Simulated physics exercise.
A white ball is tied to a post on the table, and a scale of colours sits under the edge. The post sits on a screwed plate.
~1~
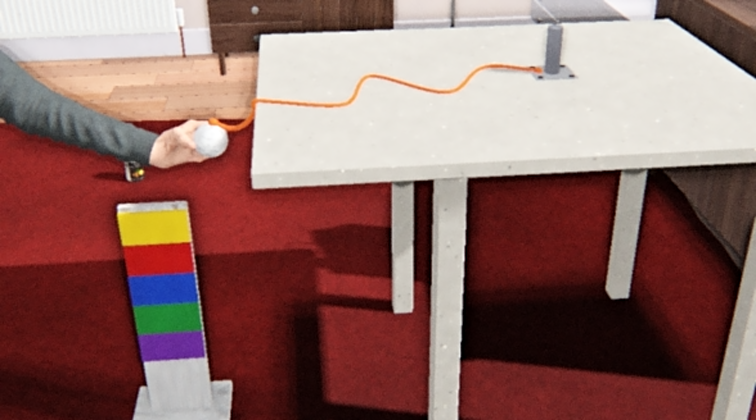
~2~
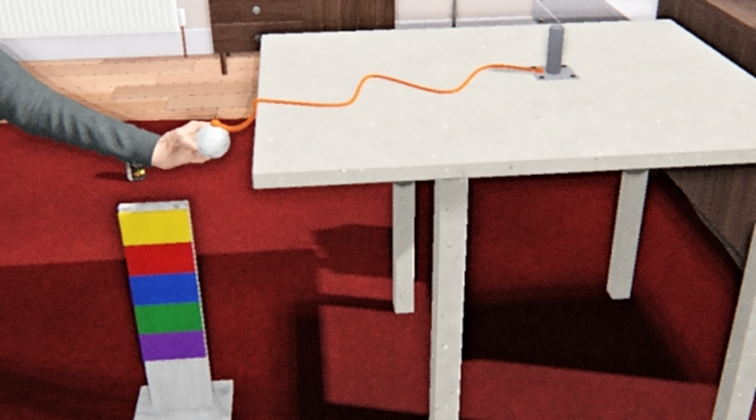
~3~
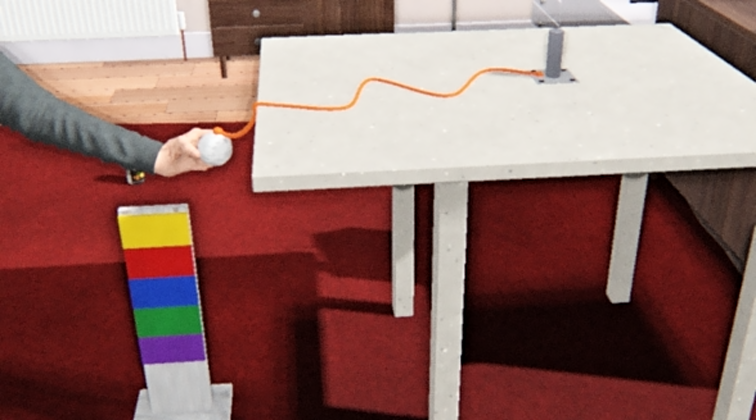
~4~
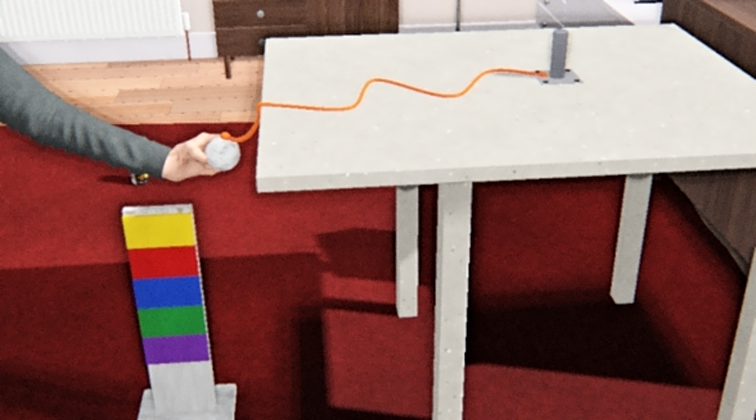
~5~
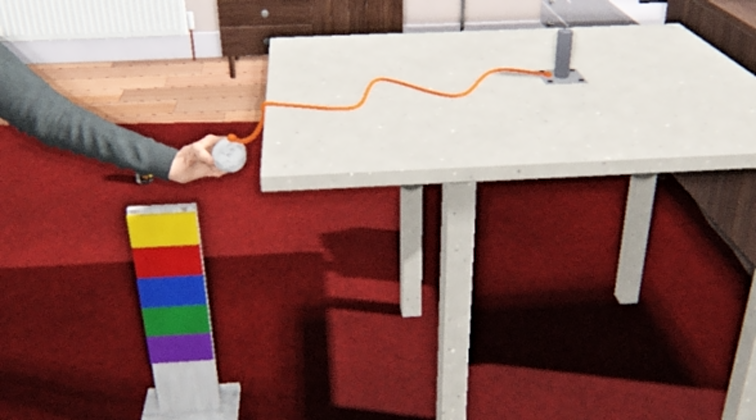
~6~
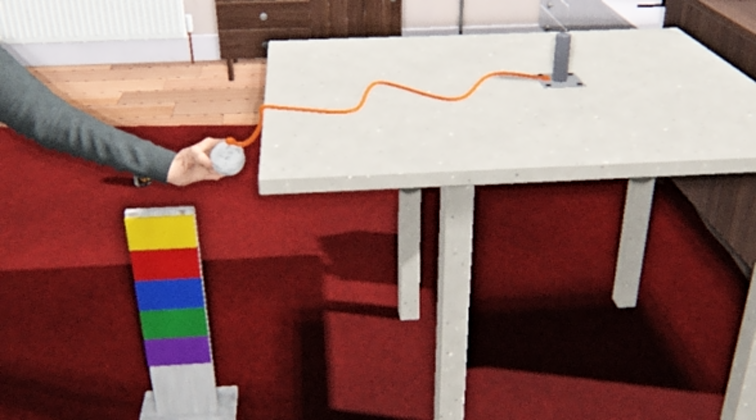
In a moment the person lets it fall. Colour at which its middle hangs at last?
The blue one.
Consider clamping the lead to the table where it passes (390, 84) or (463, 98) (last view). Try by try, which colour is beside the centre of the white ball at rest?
In order: Yellow; red.
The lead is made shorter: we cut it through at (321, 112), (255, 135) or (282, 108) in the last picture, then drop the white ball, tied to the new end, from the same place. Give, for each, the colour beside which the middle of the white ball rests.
In turn it lines up with higher than all five, red and yellow.
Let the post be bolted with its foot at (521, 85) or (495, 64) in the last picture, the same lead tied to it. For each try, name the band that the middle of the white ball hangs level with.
Taking the two spots in turn: Green, then green.
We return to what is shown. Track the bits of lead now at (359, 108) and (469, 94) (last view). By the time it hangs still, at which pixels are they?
First: (265, 129). Second: (429, 89).
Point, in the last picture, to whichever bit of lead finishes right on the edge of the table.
(363, 101), give or take.
Soon after, ball near (260, 281); level with blue.
After that, ball near (286, 280); level with blue.
In the end, ball near (276, 283); level with blue. Its centre hangs level with the blue band.
